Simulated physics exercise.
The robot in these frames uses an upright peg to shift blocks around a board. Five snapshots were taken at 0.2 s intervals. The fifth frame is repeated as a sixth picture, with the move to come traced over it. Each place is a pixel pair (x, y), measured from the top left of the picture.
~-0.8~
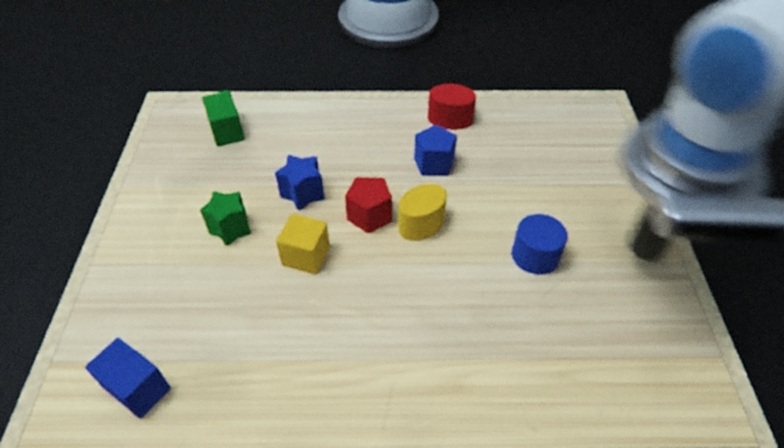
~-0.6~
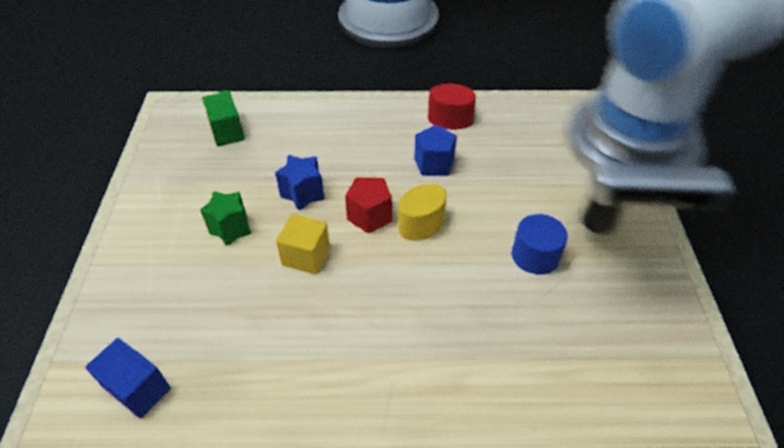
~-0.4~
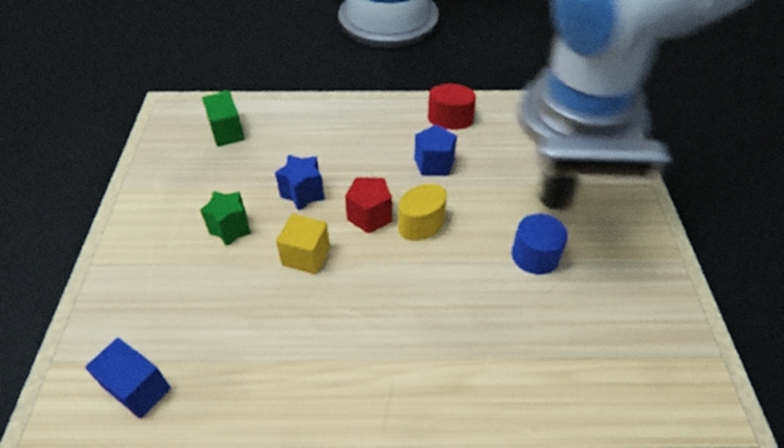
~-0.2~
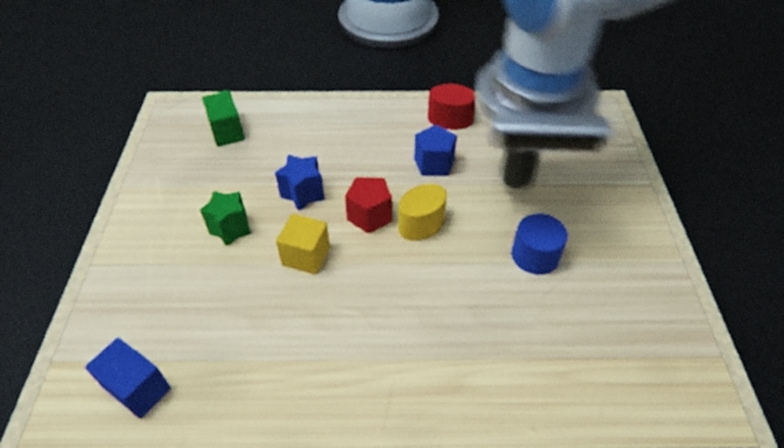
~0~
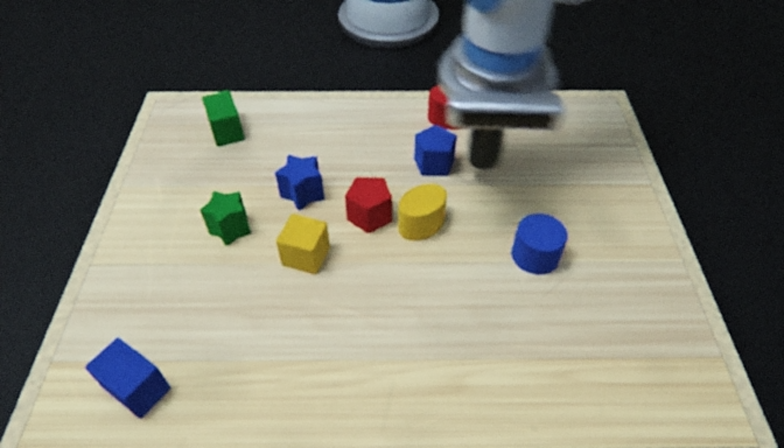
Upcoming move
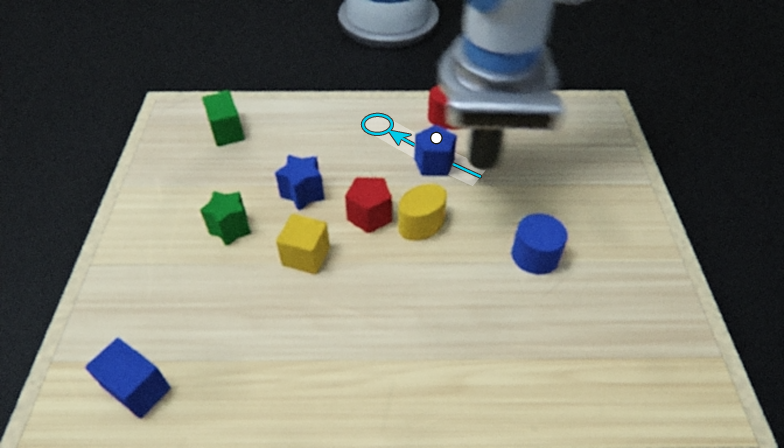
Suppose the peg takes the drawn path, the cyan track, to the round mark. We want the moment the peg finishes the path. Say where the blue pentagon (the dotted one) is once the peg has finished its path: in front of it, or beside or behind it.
I believe the blue pentagon loses its place ahead of the peg and slips off.
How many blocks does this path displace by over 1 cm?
Count: One.
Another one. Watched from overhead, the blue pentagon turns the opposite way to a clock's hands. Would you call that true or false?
Verdict: True.
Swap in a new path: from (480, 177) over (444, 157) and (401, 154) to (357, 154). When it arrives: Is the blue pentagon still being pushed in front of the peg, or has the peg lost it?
I'm fairly sure the blue pentagon rides along ahead of the peg to the very end.
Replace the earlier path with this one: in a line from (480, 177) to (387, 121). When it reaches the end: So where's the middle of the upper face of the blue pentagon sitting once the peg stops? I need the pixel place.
I expect it at (394, 129).
Drawn move, from (480, 177) by way of (443, 159) and (409, 142) to (377, 124); the dot is on the blue pentagon.
What follows on the original path. One third of the way, peg at (444, 143); blue pentagon at (411, 131), turned 20° anticlockwise.
Two thirds of the way, peg at (408, 125); blue pentagon at (377, 125), turned 55° anticlockwise.
At the end, peg at (377, 108); blue pentagon at (371, 124), turned 70° anticlockwise; red oval still.
